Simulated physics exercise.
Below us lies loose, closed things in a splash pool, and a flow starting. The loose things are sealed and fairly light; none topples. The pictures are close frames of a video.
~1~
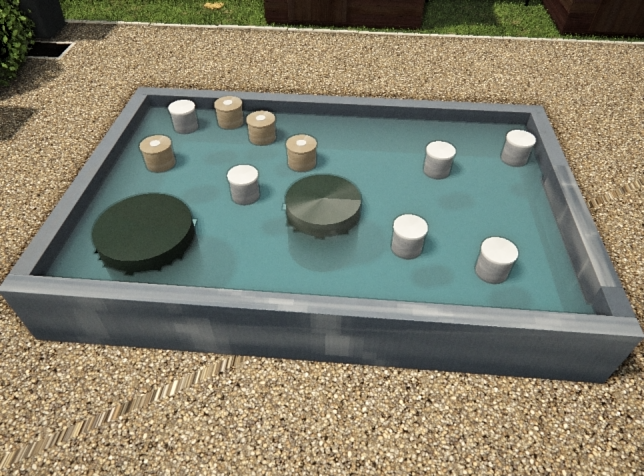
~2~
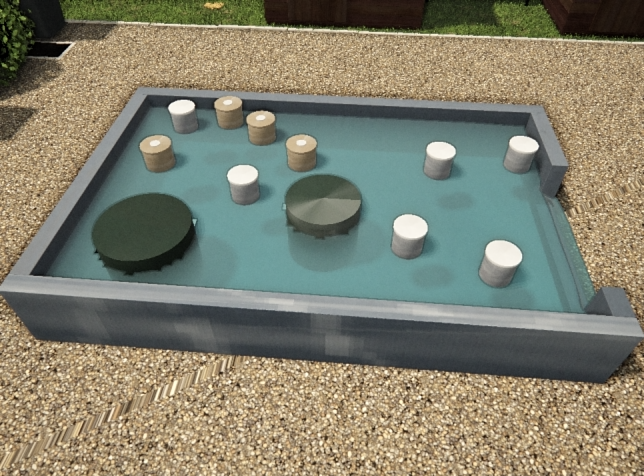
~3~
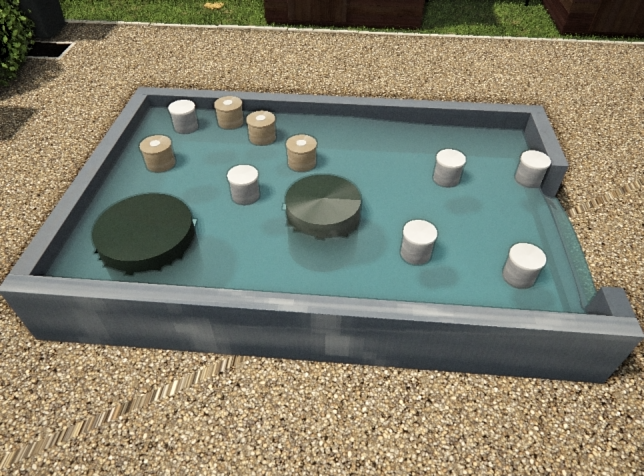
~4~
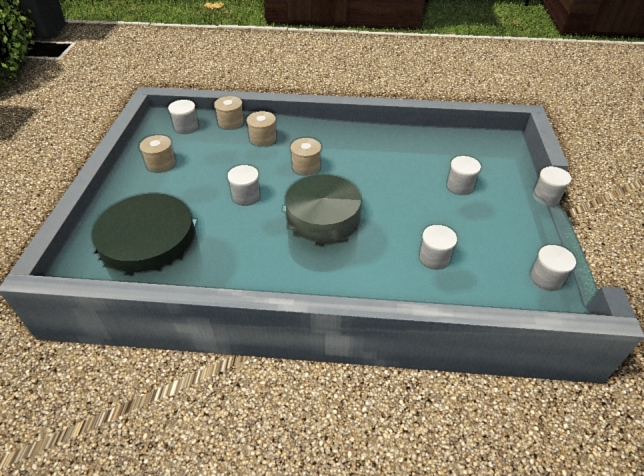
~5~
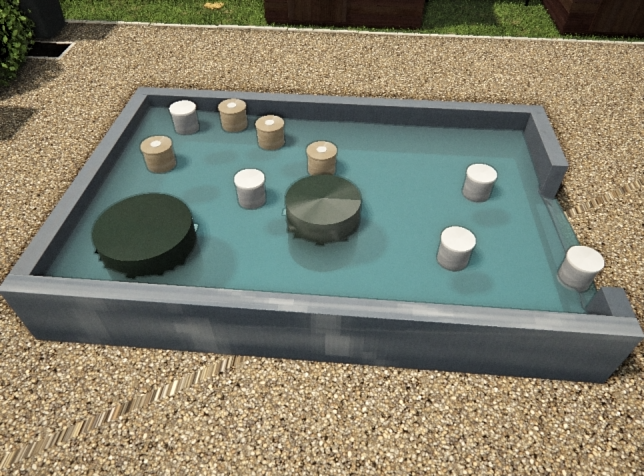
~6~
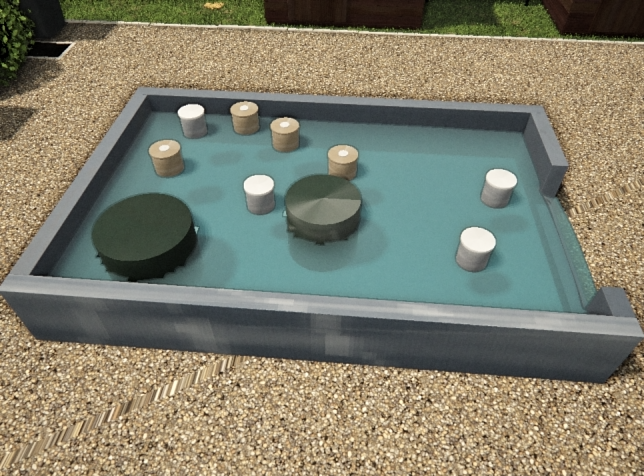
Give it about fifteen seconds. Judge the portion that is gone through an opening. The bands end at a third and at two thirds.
Share: Between one and two thirds.
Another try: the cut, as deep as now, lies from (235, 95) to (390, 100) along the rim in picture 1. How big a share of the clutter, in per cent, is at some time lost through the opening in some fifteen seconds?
Near 80 in a hundred.
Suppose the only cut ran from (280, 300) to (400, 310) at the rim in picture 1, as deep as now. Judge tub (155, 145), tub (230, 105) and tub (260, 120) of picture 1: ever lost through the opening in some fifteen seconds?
In that order: Still in, inside, left behind.
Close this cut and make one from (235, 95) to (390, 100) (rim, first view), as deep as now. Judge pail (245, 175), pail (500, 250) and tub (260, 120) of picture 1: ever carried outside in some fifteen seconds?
In turn: Yes, stays, carried outside.
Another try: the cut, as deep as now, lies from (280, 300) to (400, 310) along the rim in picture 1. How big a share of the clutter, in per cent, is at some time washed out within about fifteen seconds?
Roughly 40 per cent.
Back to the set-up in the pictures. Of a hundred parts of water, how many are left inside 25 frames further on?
Roughly 48 per cent.
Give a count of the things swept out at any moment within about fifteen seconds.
5 of them.
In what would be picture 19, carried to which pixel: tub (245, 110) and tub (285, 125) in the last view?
Around (315, 124) and (383, 143).
A moment on, 3 of 10 are out; 7 afloat.
Next, 4 of 10 are out; 6 afloat.
Later, 5 of 10 are out; 5 afloat.
In the end, 5 of 10 are out; 5 afloat.
